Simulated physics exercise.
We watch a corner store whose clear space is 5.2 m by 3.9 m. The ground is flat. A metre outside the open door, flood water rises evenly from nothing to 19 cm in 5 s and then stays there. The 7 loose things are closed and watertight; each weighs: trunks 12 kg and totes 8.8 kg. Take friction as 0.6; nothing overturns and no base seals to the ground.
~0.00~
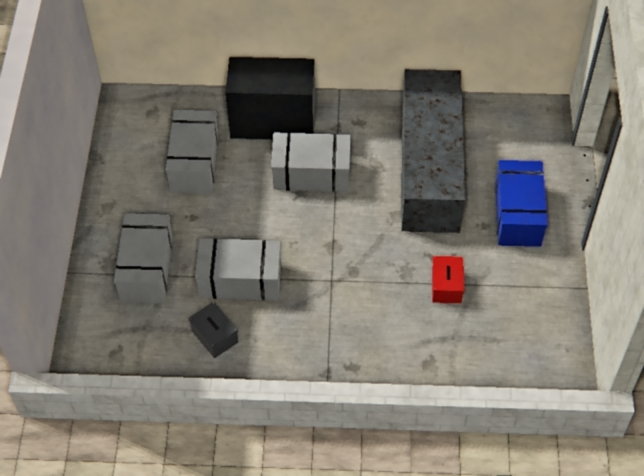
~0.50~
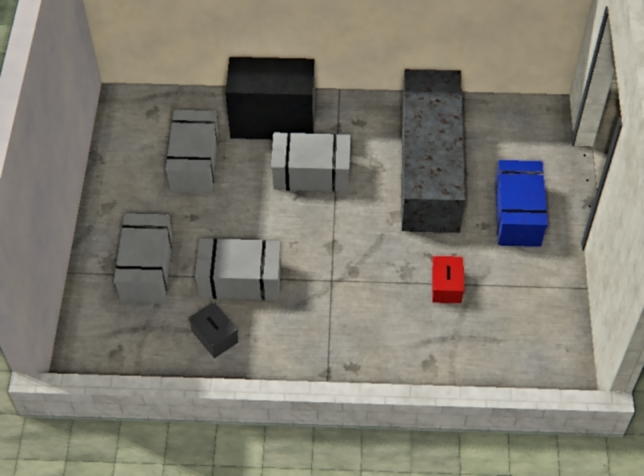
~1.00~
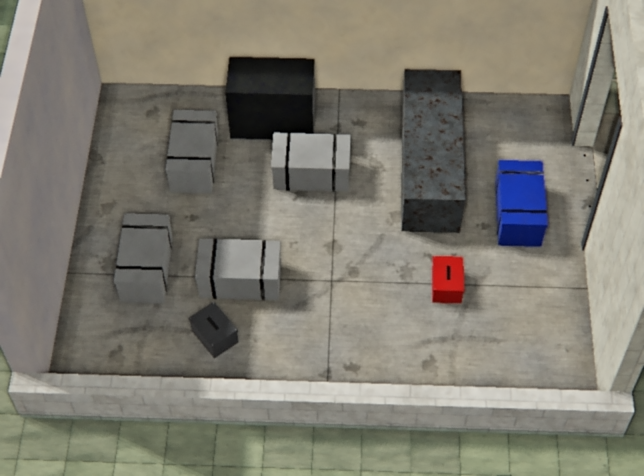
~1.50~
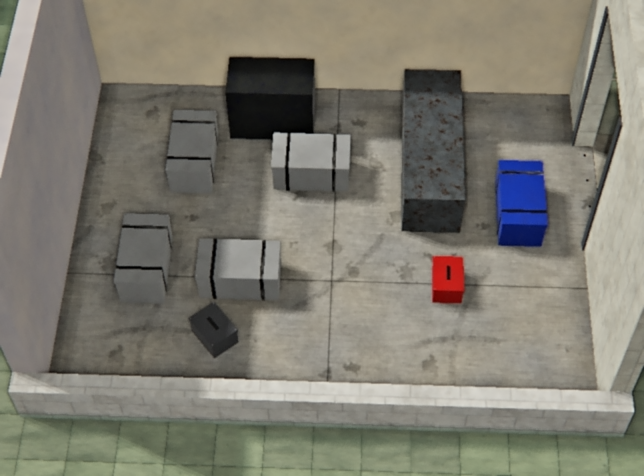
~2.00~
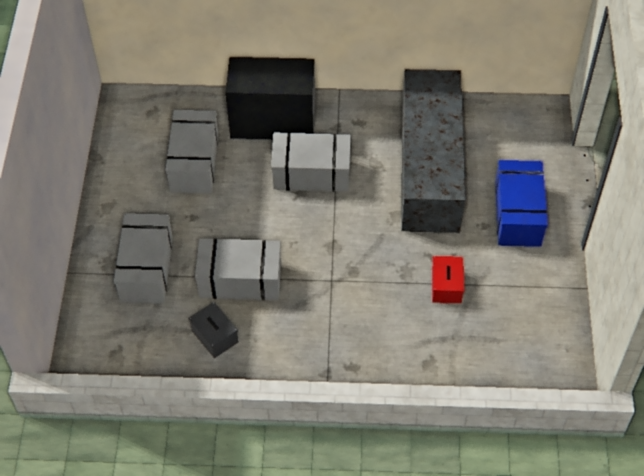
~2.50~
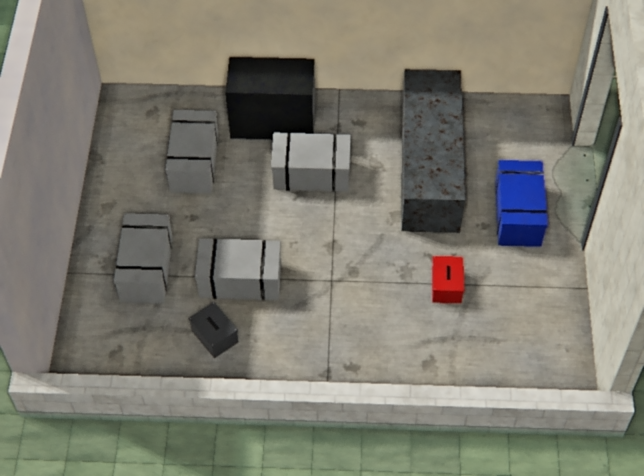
Water, greenish and shallow, covers the tan paving outside the low front wall of a room holding boxes and dark blocks, then slowly deepens in colour. Lastly, a small, thin patch spreads across the floor inside the right-hand doorway, beside the blue trunk, while every box stays still.
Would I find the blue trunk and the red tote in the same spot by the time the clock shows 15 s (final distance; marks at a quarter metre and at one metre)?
Blue trunk travels far, red tote gets carried off.
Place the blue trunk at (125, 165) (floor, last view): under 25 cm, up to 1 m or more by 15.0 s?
It moves a short way.
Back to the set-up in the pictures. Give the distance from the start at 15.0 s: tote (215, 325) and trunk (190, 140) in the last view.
In turn: 60 cm, 60 cm.
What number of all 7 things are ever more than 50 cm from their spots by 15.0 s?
I count 5.
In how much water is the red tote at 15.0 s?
Roughly 5 cm.
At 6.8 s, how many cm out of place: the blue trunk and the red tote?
Roughly 80 and 30 cm by then.
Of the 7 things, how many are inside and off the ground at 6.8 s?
I count 1.
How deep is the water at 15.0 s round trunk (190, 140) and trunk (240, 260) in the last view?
Roughly 7 and 6 cm.
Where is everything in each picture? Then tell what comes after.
In the first frame, the blue trunk at (523, 192), on the bottom; the red tote at (449, 273), on the bottom; water covers 0.0 m2; 0 of 7 have shifted.
In the second frame, the blue trunk at (523, 192) rests on the ground; the red tote at (449, 273) rests on the ground; 0.0 m2 under water; 0 of 7 have shifted.
In the third frame, the blue trunk at (523, 192) rests on the ground; the red tote at (449, 273), on the bottom; water covers 0.0 m2; 0 of 7 have shifted.
In the fourth frame, the blue trunk at (523, 192), on the bottom; the red tote at (449, 273) rests on the ground; 0.0 m2 under water; 0 of 7 have shifted.
In the fifth frame, the blue trunk at (523, 192) rests on the ground; the red tote at (449, 273), on the bottom; 0.0 m2 under water; 0 of 7 have shifted.
In the sixth frame, the blue trunk at (523, 192) rests on the ground; the red tote at (449, 273), on the bottom; water covers 0.2 m2; 0 of 7 have shifted.
After 3.5 s the blue trunk is near (511, 192), 0.1 m from its start, aground; the red tote is near (449, 273), 0.0 m from its start, aground; 0 afloat.
After 6.8 s the blue trunk is near (489, 256), 0.9 m from its start, afloat; the red tote is near (429, 292), 0.3 m from its start, aground; 1 afloat.
After 11.0 s the blue trunk is near (554, 306), 1.4 m from its start, afloat; the red tote is near (386, 330), 0.9 m from its start, aground; 1 afloat.
After 15.0 s the blue trunk is near (464, 344), 1.9 m from its start, afloat; the red tote is near (222, 254), 2.2 m from its start, aground; 6 afloat.
